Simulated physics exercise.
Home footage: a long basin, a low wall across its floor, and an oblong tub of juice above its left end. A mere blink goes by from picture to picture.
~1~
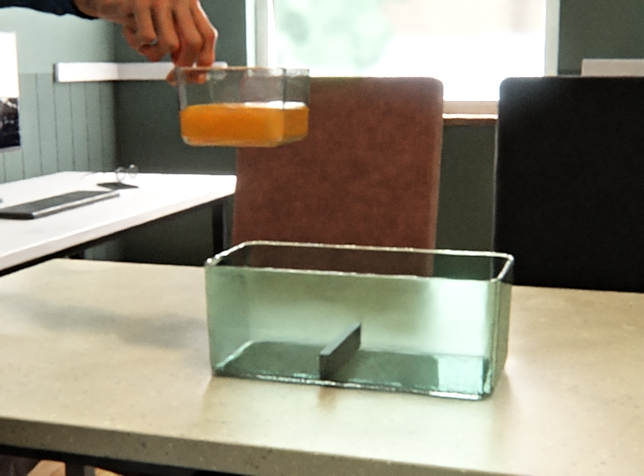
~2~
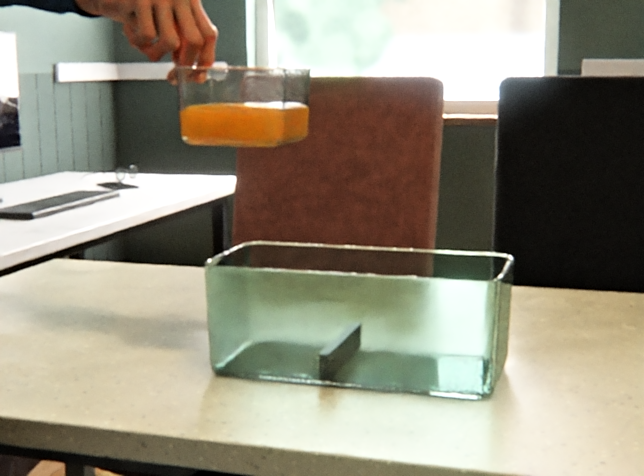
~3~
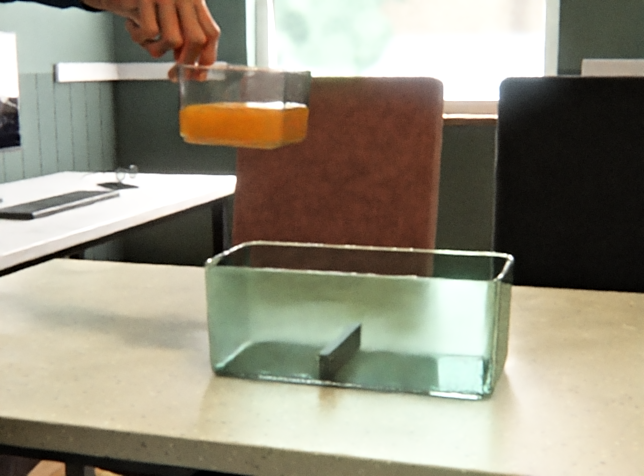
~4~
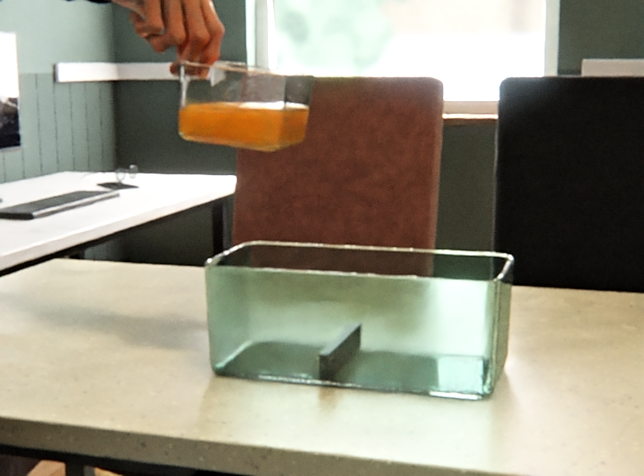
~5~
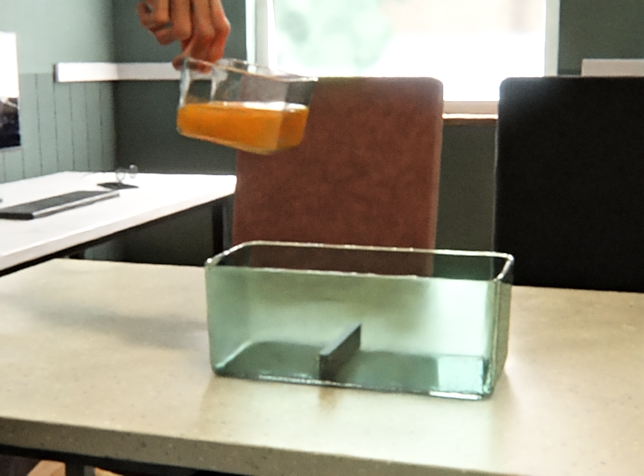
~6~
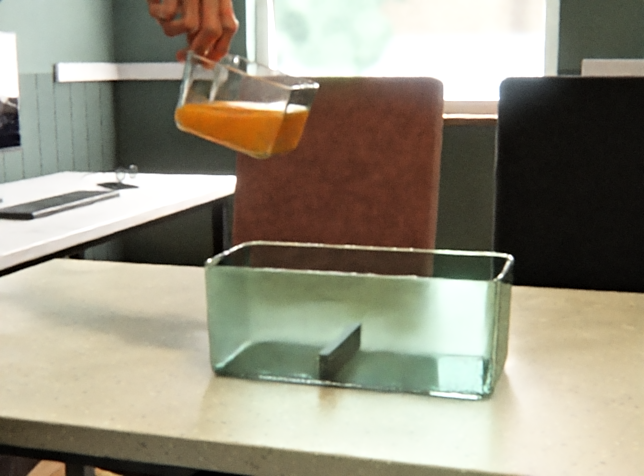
In a room with dark green walls and a bright window, a still camera looks slightly down at a pale tabletop. A long, green-tinted glass basin with a low dark wall across its floor sits before a brown chair and a black one, a white desk at left. Above the basin's left end, a hand holds a clear oblong tub of orange juice nearly level, then gradually tilts it down to the right.
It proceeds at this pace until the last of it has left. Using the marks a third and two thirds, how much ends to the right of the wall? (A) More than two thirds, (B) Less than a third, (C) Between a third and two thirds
C.
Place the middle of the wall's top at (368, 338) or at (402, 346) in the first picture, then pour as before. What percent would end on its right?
15 per cent first, then 15 per cent.
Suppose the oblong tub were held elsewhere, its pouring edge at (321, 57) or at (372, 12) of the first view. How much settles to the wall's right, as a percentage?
You'd get 85 percent from the first and 85 percent from the second.
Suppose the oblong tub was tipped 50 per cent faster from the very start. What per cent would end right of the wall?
Somewhere near 45 percent.
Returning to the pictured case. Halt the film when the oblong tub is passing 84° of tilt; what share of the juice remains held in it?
55 per cent, roughly.
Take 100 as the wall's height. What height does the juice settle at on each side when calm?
Once it is still, the left part shows 40 per cent and the right part 30.
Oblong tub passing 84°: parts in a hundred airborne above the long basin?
Roughly 40 %.
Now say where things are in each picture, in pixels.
In the first picture, tilt 0°; pouring edge (297, 69); surface from (201, 106) to (296, 107); the long basin's rim runs from (226, 255) to (506, 270); the wall's top is at (341, 339).
In the second picture, tilt 1°; pouring edge (298, 70); surface from (201, 106) to (296, 107).
In the third picture, tilt 3°; pouring edge (299, 72); surface from (200, 106) to (296, 107).
In the fourth picture, tilt 7°; pouring edge (301, 76); surface from (201, 105) to (296, 108).
In the fifth picture, tilt 12°; pouring edge (303, 82); surface from (199, 105) to (296, 108).
In the sixth picture, tilt 18°; pouring edge (305, 89); surface from (197, 105) to (297, 109).
A moment on, the oblong tub is tipped on its side and 55 per cent is still to pour, 3 is left of the wall and 0 right of it.
Next, the oblong tub is tipped right over and 7 per cent is still to pour, 25 is left of the wall and 52 right of it.
Then the oblong tub is tipped right over and 0 per cent is still to pour, 46 is left of the wall and 53 right of it.
Later the oblong tub is tipped right over and 0 per cent is still to pour, 46 is left of the wall and 53 right of it.
Finally, 46 per cent lies left of the wall, 53 right of it and 1 outside.
